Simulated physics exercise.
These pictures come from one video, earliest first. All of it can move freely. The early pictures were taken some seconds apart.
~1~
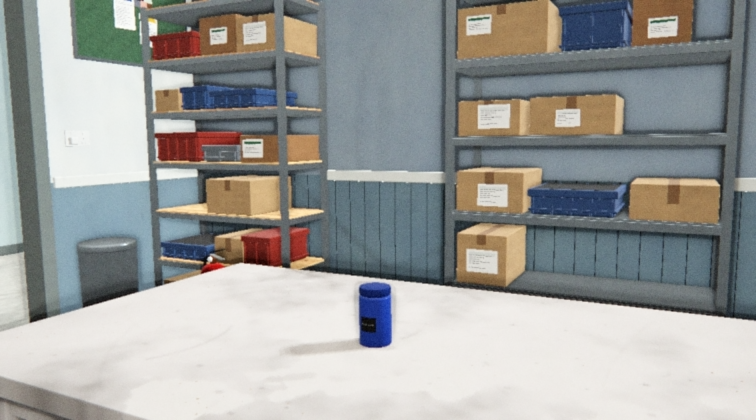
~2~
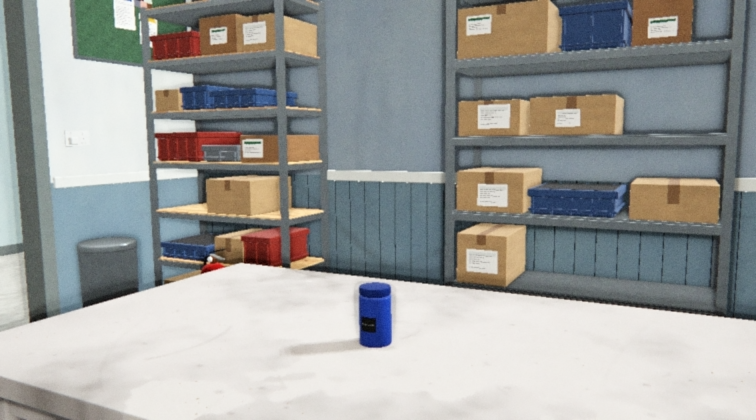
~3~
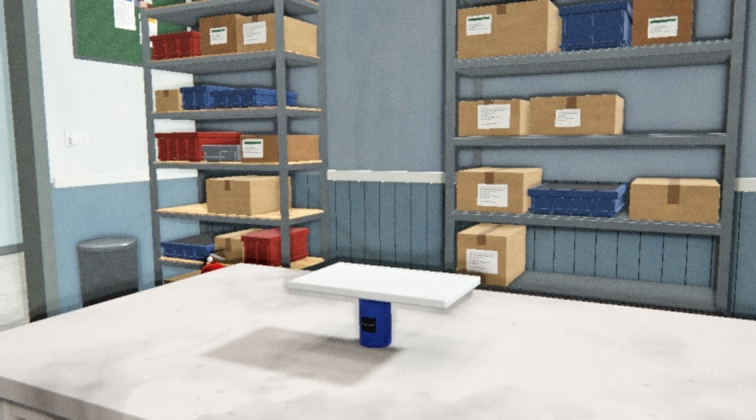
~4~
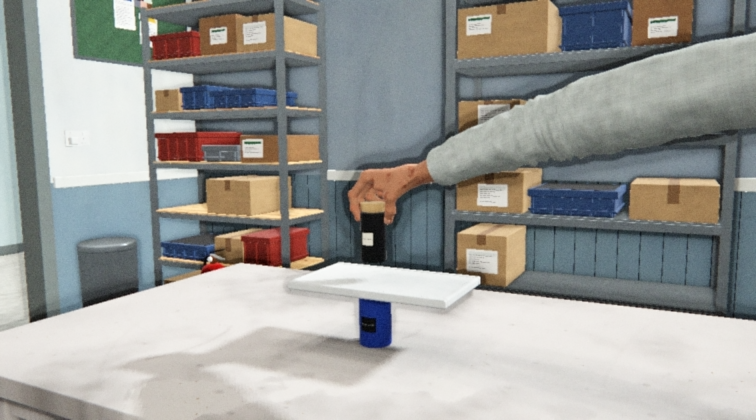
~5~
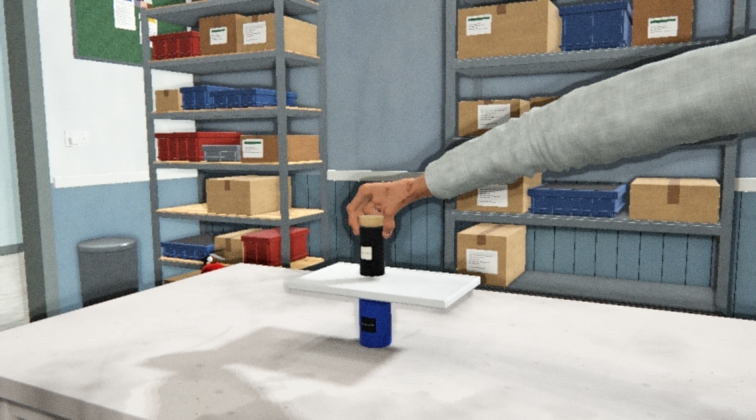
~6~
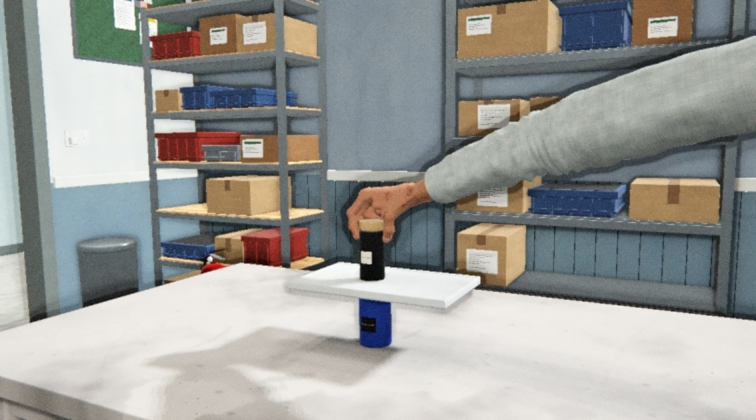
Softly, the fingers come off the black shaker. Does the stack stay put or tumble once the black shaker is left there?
The result is a standing stack.
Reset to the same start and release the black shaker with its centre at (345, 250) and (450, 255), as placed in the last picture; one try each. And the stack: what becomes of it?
The first time it stays in place, but the second time it tumbles down.
Then, 0.20 s later than the last frame, all is still.
Then, 0.70 s later than the last frame, black shaker resting near (372, 250).
When it is over, all 3 as before. End places, in pixels of the last picture, black shaker near (372, 250). The stack stays up.
